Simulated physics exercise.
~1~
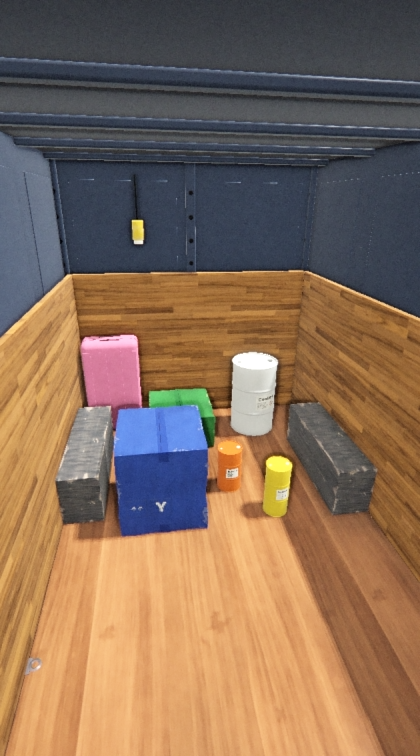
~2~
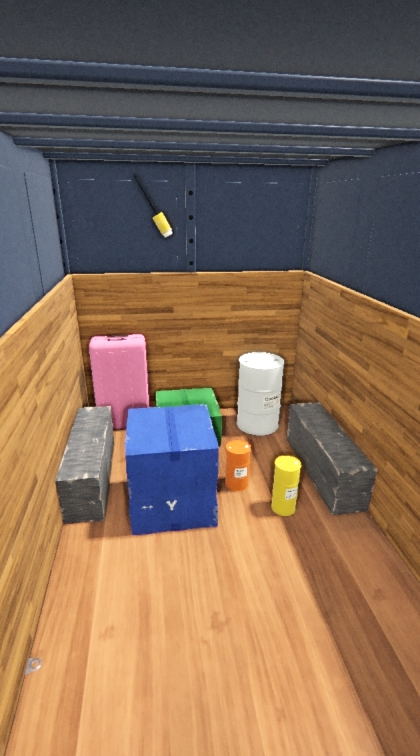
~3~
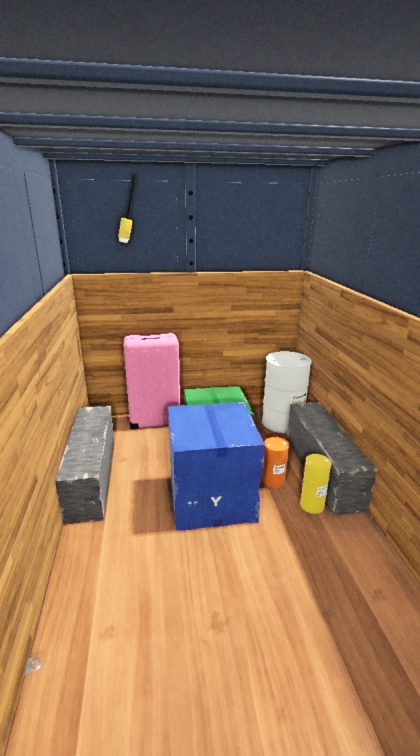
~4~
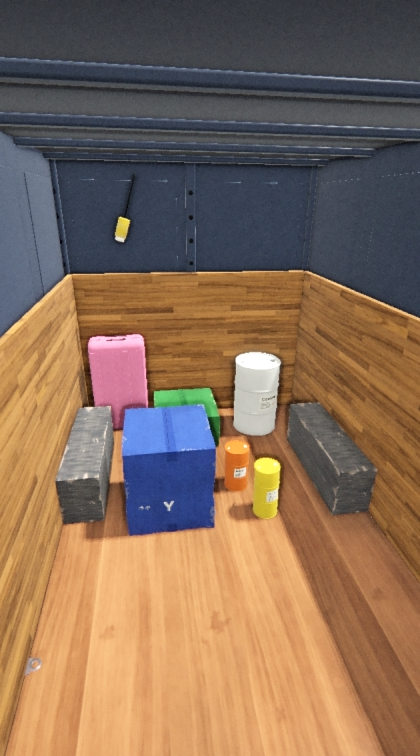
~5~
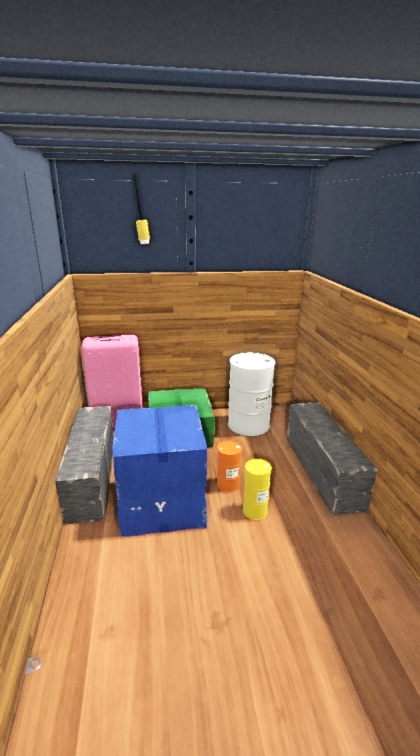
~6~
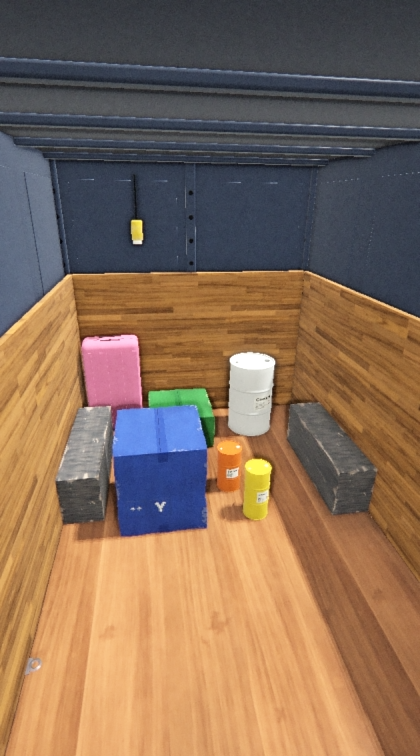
Blue box, pink case, green box and canisters sliding right across a van's wooden load bay, then back left and settling upright.
